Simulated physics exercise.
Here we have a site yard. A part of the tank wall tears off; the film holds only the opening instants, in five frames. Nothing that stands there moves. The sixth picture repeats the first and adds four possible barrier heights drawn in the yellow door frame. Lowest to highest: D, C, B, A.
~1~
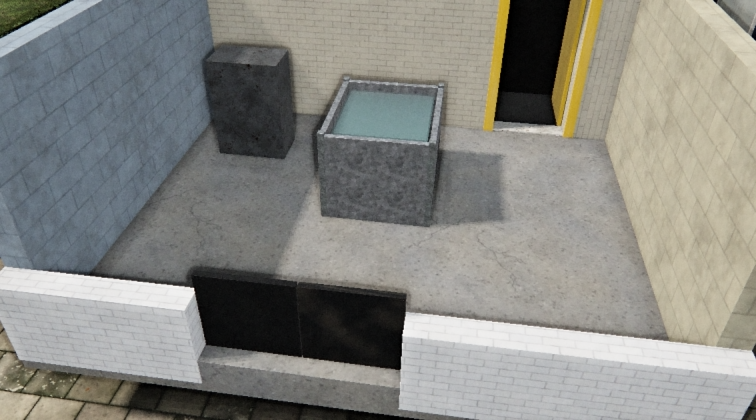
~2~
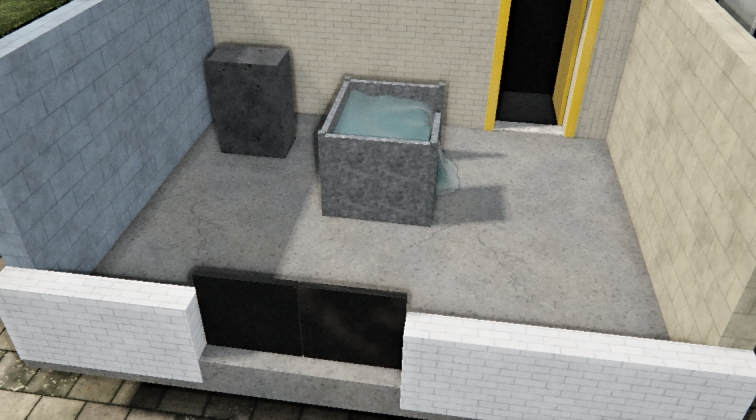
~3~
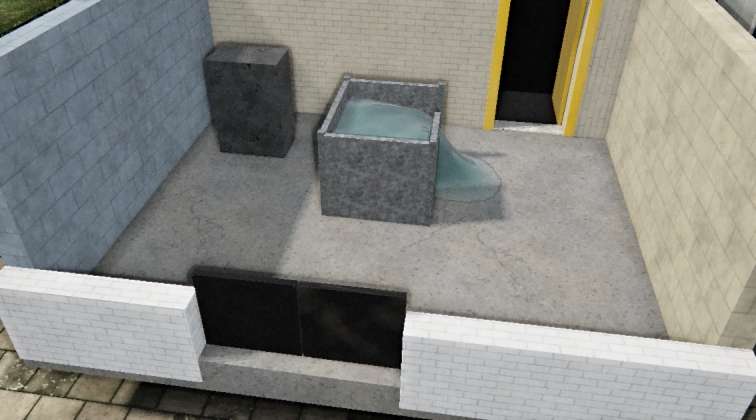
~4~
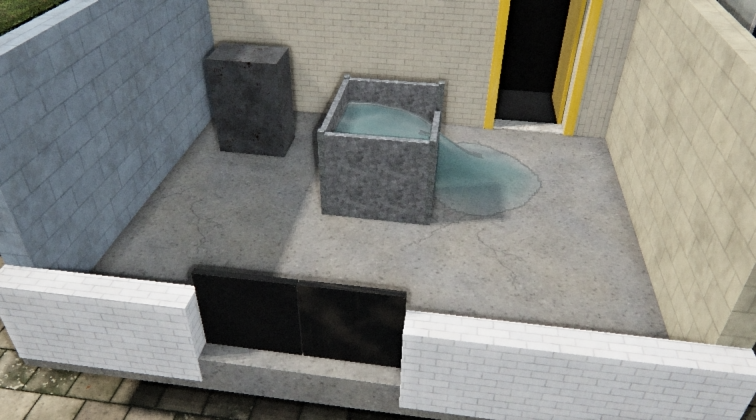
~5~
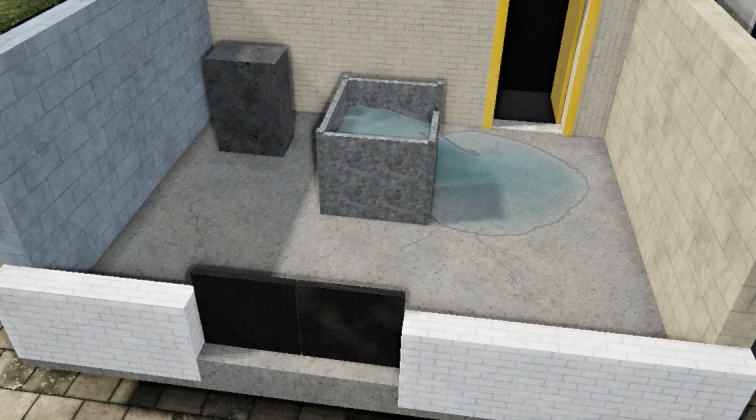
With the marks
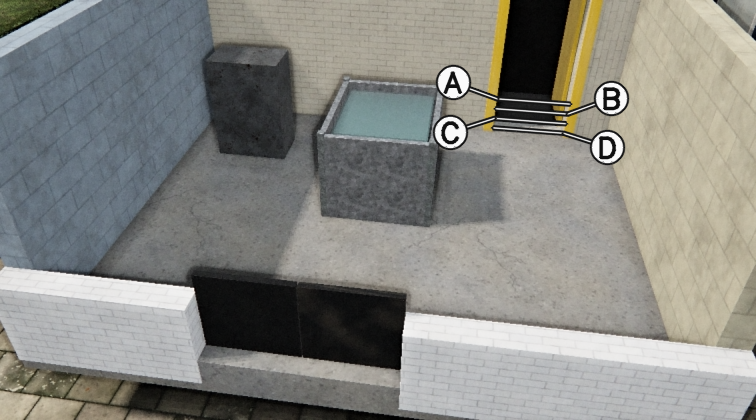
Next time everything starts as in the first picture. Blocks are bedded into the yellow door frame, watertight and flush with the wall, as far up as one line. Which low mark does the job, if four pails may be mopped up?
That is mark C.
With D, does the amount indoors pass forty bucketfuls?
No, it does not.
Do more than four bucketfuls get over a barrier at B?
No.
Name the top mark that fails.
The answer is D.
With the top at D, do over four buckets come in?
Yes, it does.
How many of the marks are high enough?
Three of them.
On the marked copy, A at (533, 101); B at (531, 111); C at (529, 121); D at (528, 130); from the bottom up D, C, B, A.
If A is chosen, nothing gets over.
If B is chosen, a splash gets over, under a bucket.
If C is chosen, a bucket or two gets in.
If D is chosen, some 15 bucketfuls get in.
